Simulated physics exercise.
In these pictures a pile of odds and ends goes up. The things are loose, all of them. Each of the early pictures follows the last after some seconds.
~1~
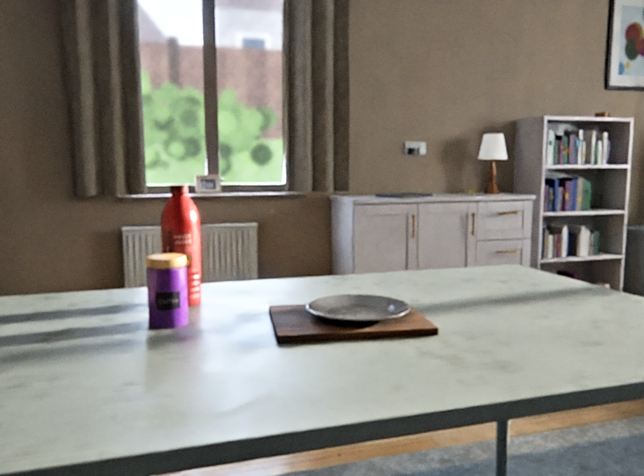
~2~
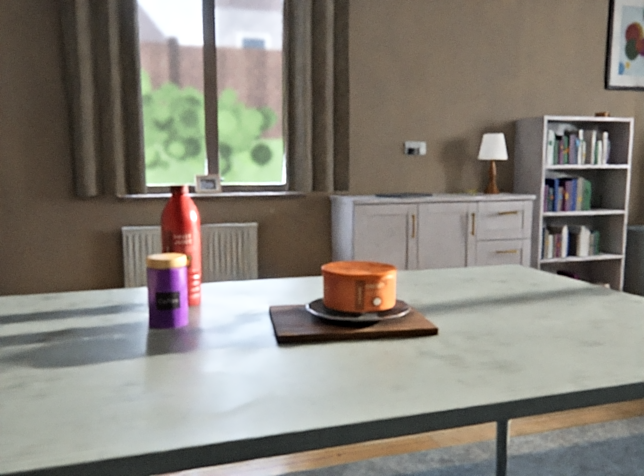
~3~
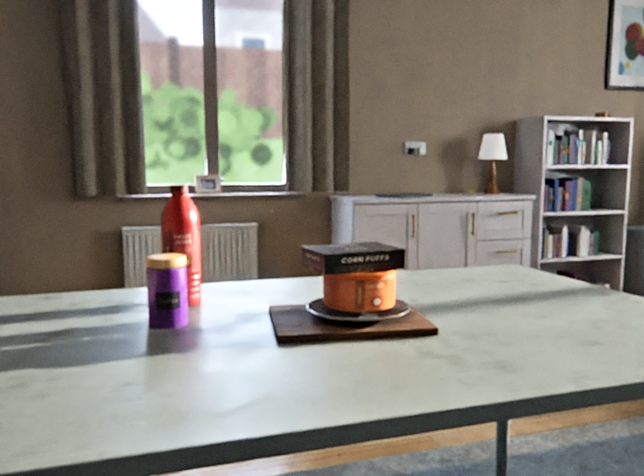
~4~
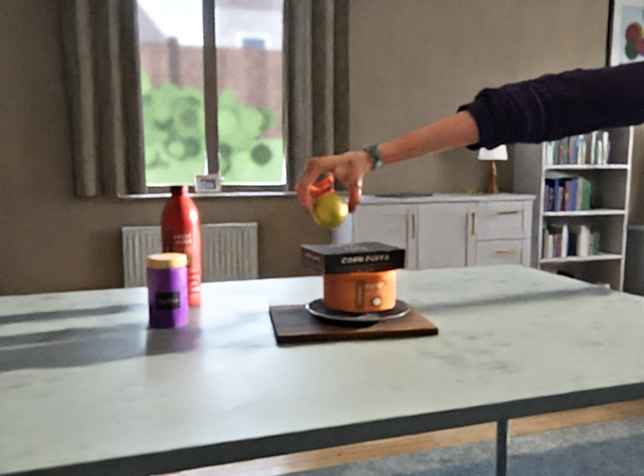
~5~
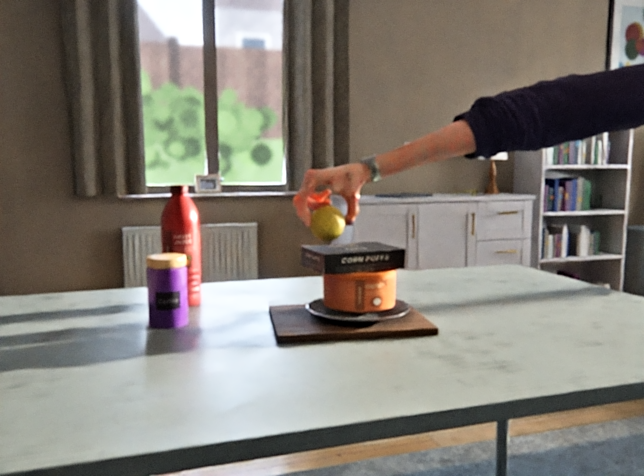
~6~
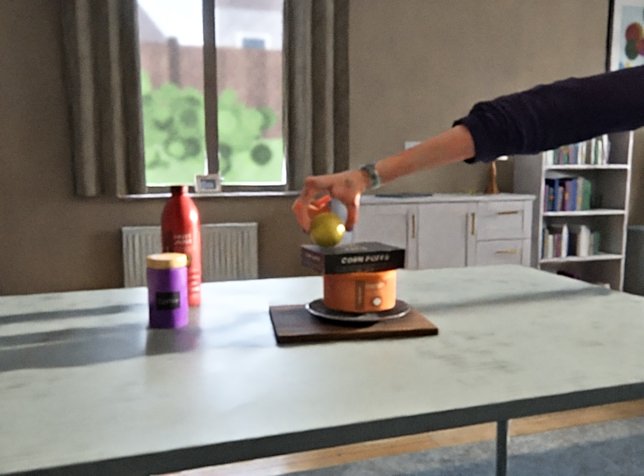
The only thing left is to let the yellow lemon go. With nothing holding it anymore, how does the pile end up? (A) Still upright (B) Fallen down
A.
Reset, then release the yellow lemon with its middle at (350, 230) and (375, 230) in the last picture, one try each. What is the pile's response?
So the first time it does not fall and the second time it does not fall.
Then, 0.90 s past the last view, things are still on the move.
Then, 2.00 s past the last view, nothing moves.
Finally, all 7 still in place. Final places as the last picture's camera would see them, yellow lemon near (326, 231). The pile holds.
